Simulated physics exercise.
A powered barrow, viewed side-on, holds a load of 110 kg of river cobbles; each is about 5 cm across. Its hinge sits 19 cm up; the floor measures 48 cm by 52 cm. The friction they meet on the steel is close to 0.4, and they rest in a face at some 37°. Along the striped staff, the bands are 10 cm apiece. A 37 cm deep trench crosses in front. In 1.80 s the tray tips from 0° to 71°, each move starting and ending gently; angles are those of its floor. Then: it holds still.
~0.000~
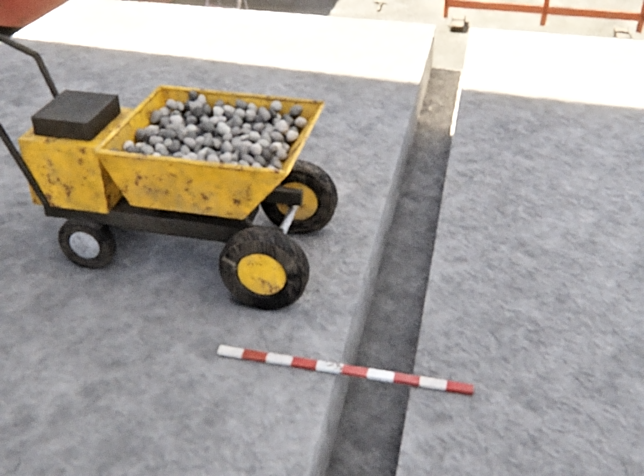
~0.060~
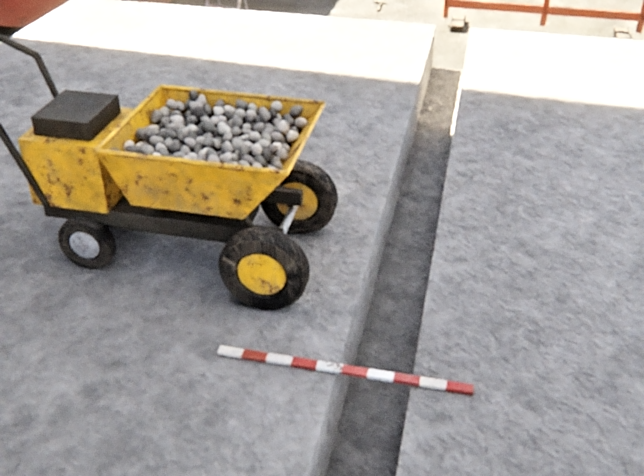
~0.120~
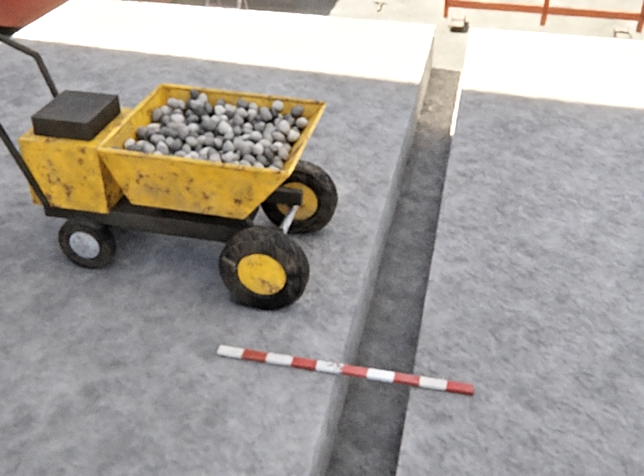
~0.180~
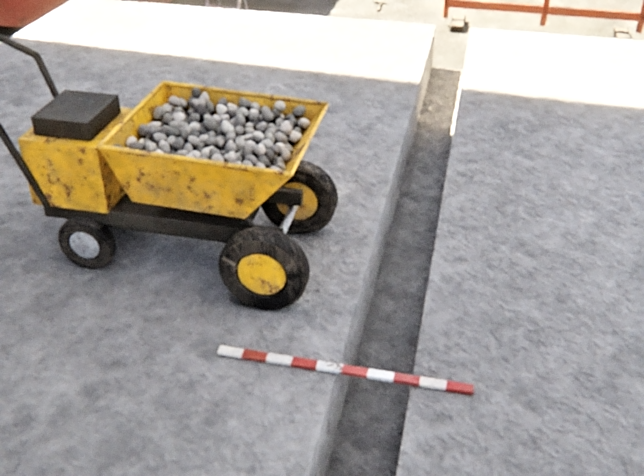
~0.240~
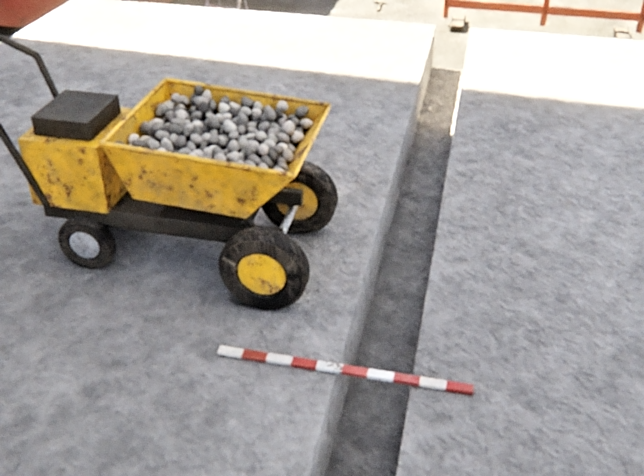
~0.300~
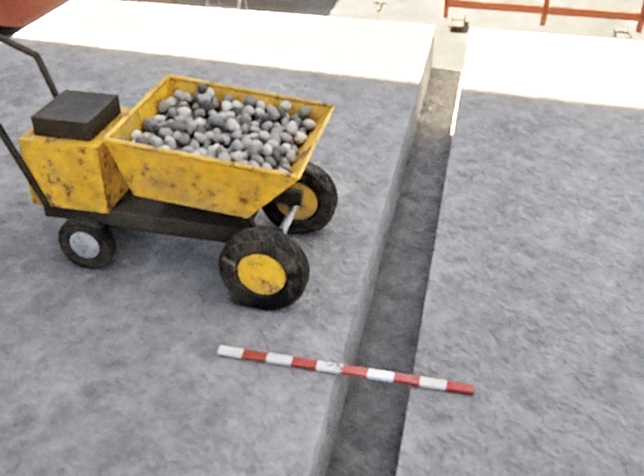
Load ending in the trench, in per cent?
55 per cent.
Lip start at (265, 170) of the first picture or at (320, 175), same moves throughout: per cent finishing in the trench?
Roughly 75 in a hundred, then 20 in a hundred.
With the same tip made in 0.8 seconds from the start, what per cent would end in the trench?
Near 40 per cent.
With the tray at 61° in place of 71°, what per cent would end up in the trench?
Share in trench: Approx. 55%.
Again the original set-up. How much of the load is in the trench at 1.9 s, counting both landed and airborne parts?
About 20 per cent by then.
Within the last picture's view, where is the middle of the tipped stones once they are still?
I'd point somewhere around (418, 323).
After 1.4 s the floor is at 60°; 99 % in the tray, 1 % in the trench; the foremost stones are at (402, 217).
After 1.9 s the floor is at 71°; 43 % in the tray, 22 % in the trench, 35 % past the trench; the foremost stones are at (539, 299).
After 2.2 s the floor is at 71°; 18 % in the tray, 37 % in the trench, 45 % past the trench; the foremost stones are at (622, 311).
After 4.2 s the floor is at 71°; 0 % in the tray, 55 % in the trench, 45 % past the trench; the foremost stones are past the picture's edge.
